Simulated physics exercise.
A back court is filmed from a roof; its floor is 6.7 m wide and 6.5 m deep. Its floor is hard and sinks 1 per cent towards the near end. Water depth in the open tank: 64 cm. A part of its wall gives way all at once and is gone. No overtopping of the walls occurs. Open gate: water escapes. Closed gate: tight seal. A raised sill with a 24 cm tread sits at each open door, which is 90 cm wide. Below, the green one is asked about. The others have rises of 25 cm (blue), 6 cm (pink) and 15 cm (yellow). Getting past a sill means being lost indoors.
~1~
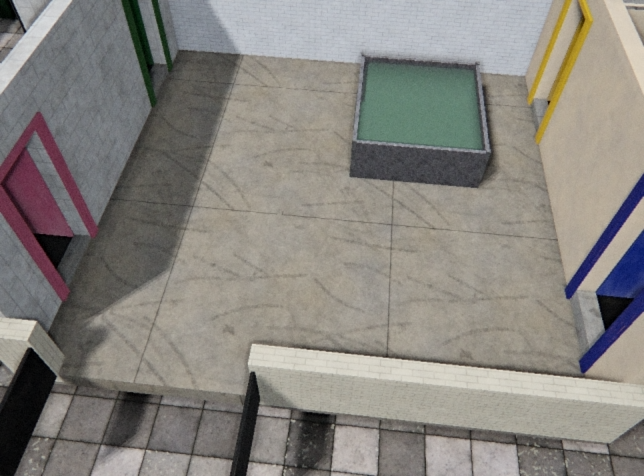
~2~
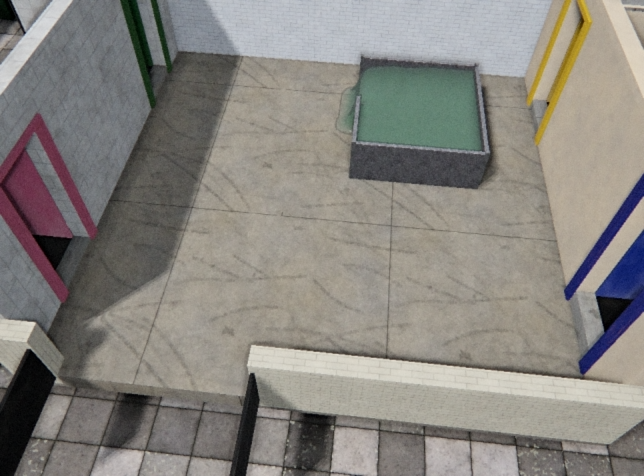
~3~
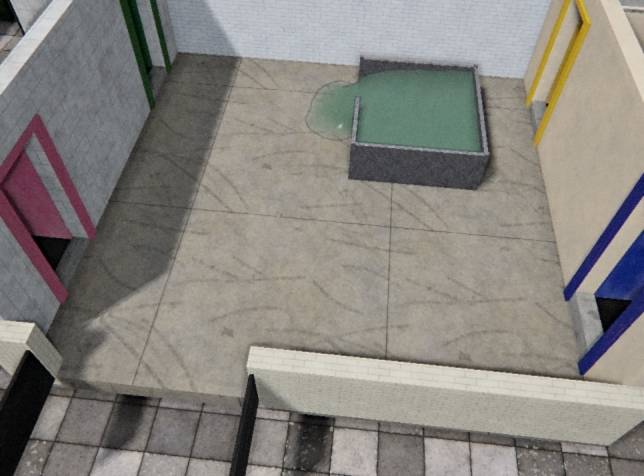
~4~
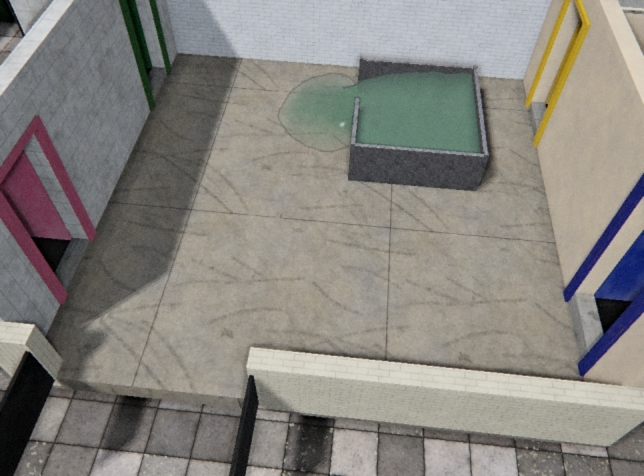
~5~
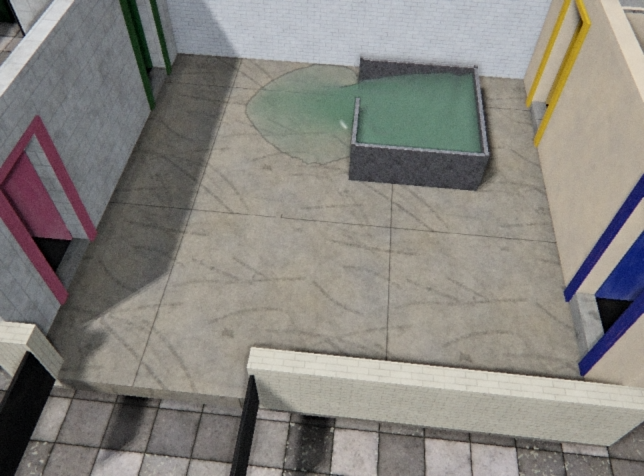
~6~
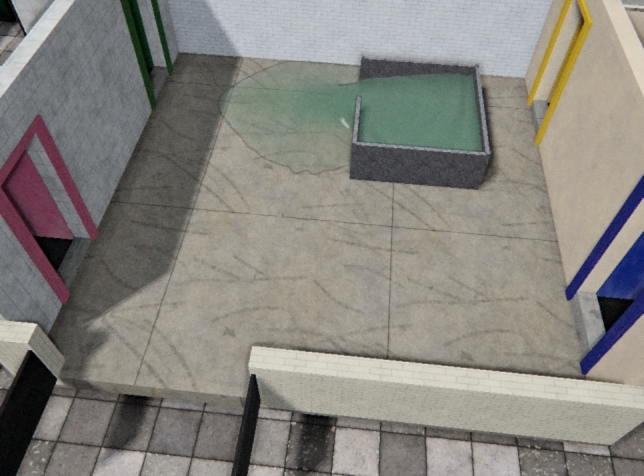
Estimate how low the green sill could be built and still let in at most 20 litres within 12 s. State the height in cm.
I would say 24 cm or so.
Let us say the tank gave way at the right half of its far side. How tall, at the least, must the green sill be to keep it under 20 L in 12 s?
Close to 12.5 cm at the least.
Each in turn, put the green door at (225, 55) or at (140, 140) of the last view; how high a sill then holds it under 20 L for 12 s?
In turn: Roughly 19 cm, roughly 16 cm.
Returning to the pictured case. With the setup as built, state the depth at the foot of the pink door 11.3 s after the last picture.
Some 4.0 cm.
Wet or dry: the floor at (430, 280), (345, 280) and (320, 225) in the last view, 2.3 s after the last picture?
In order: Untouched, untouched, untouched.
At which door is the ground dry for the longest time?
Door: Blue.
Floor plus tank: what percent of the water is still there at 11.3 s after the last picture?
Roughly 56 per cent of the water.
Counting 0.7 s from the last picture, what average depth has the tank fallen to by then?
The mean depth is about 45 cm.
Then, 0.7 s after the last picture water covers 25 % of the floor, deepest (34 cm) near (348, 107); 23 cm at the green door, 0 litres in over its 17 cm sill.
Then, 2.3 s after the last picture water covers 35 % of the floor, deepest (32 cm) near (209, 72); 28 cm at the green door, 59 litres in over its 17 cm sill.
Then, 11.3 s after the last picture water covers 75 % of the floor, deepest (10 cm) near (40, 355); 5 cm at the green door, 98 litres in over its 17 cm sill.
At the green door as built, the water peaked near 33 cm, 1.7 s after the last picture.
Run again over the same 12 s with other heights there, 53 litres in over 20 cm, 11 litres over 27 cm. The limit of 20 litres is kept from about 24 cm up.
